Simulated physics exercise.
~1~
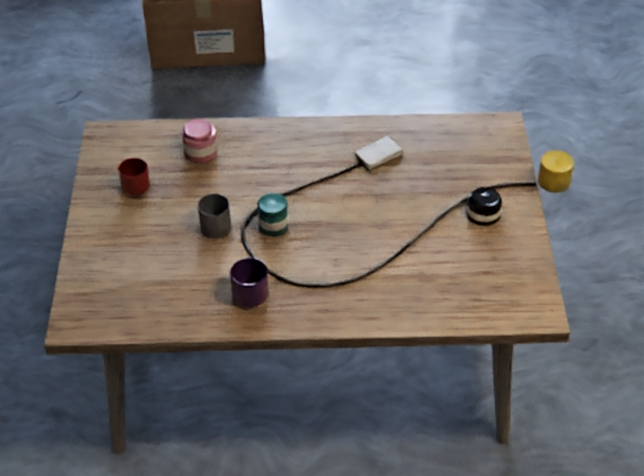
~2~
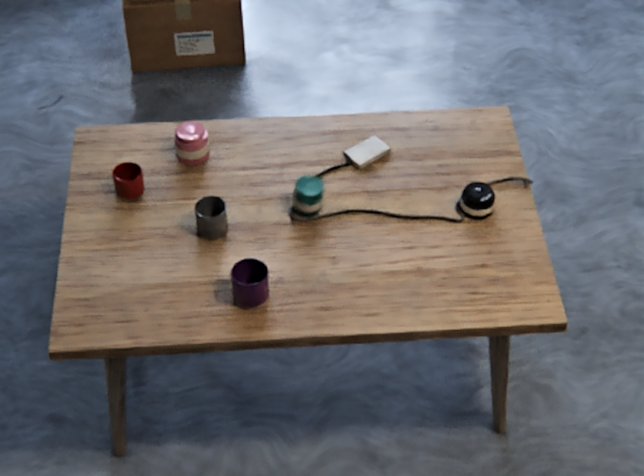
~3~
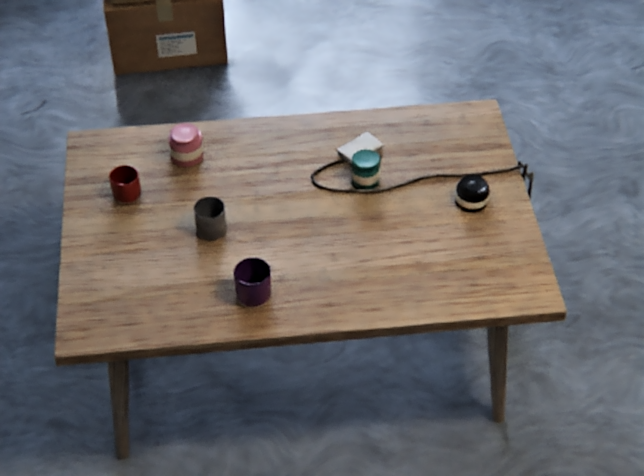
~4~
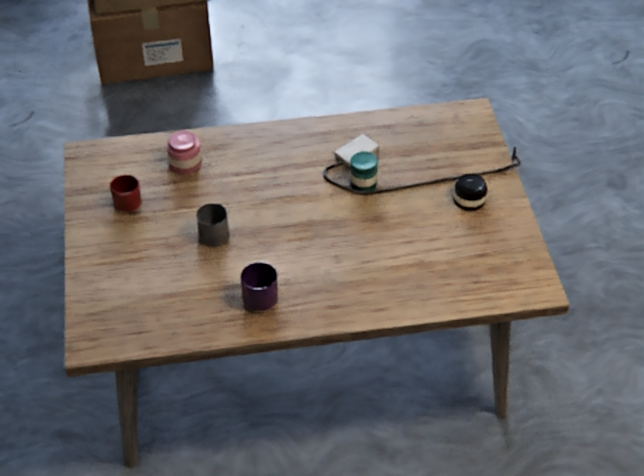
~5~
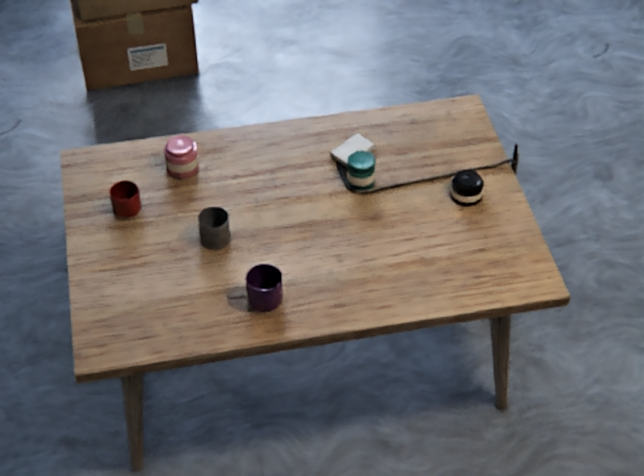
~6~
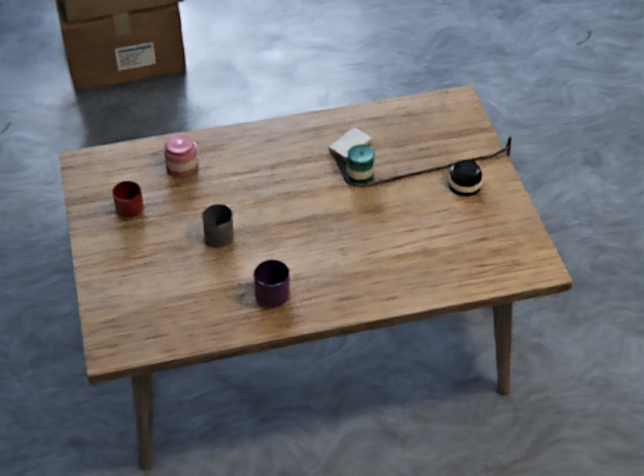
Yellow cylinder dropping off a wooden table's right edge, its dark cable straightening and dragging a teal tin toward a white block.
